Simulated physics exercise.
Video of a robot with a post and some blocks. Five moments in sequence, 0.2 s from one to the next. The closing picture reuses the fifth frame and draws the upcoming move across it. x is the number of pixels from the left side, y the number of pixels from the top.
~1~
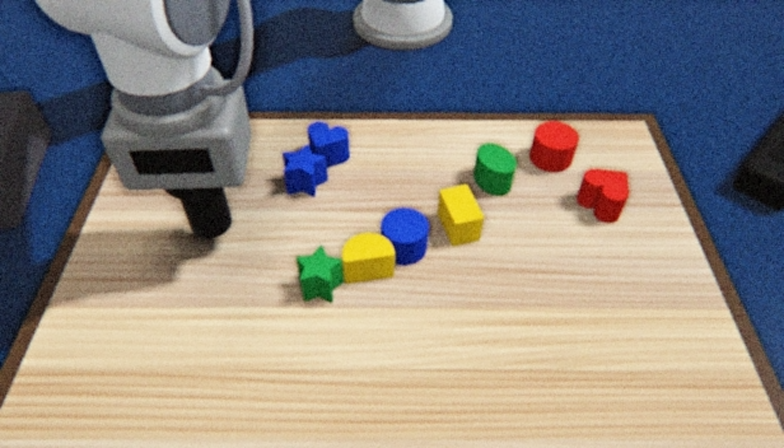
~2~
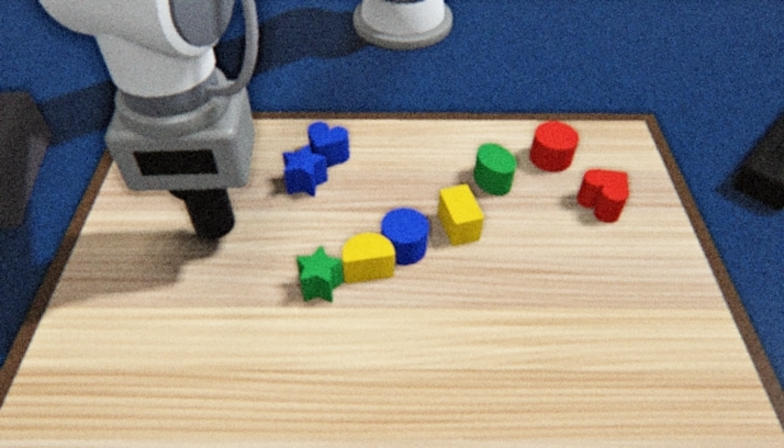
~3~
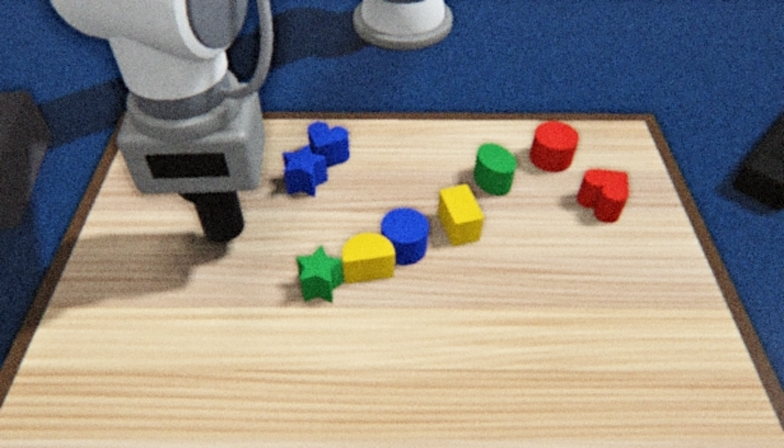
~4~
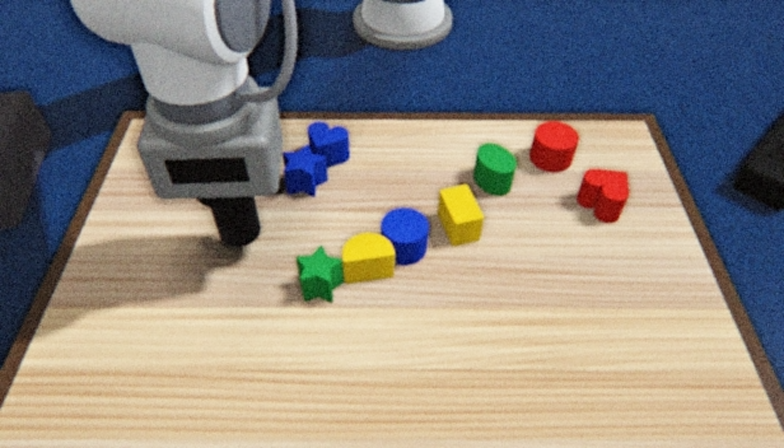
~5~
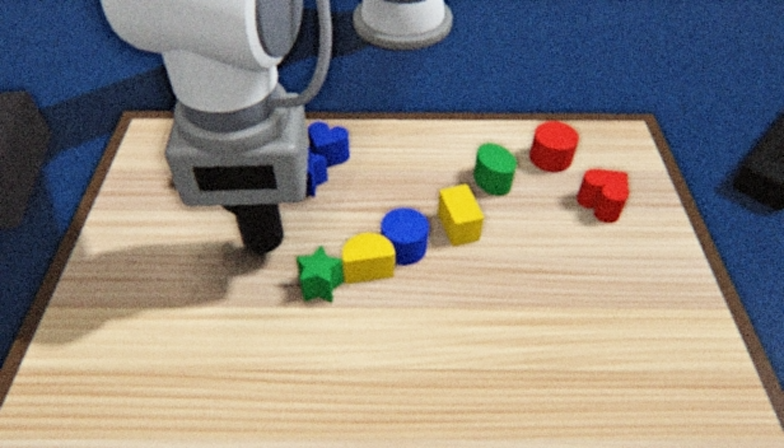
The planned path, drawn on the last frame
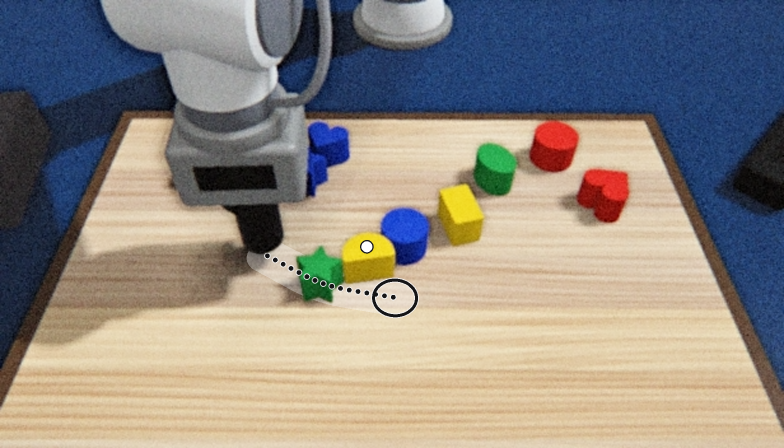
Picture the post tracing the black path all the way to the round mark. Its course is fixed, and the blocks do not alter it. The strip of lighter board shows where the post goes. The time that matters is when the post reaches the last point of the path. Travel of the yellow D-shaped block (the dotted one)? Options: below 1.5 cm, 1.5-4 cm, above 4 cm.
Result: Over 4 cm.
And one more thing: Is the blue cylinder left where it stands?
Answer: No.
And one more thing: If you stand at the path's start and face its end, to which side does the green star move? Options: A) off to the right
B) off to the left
Answer: A.
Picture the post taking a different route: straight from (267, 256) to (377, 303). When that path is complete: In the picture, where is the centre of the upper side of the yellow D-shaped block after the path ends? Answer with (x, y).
That would be at about pixel (408, 256).
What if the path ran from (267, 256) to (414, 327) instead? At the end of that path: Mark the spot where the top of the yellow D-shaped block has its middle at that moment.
In the picture, it is at (402, 257).
Path on the board, from (267, 256) by way of (304, 275) and (348, 290) to (395, 298); the dot is on the yellow D-shaped block.
What follows on the original path. One third of the way, post (302, 260); green star (327, 274), turned 15° anticlockwise; yellow D-shaped block (370, 249).
Two thirds of the way, post (347, 274); green star (365, 295); yellow D-shaped block (387, 249), turned 35° anticlockwise; blue cylinder (413, 219).
At the end, post (395, 282); green star (387, 307), turned 45° clockwise; yellow D-shaped block (423, 248), turned 75° anticlockwise; blue cylinder (420, 211); yellow rectangular block in place.
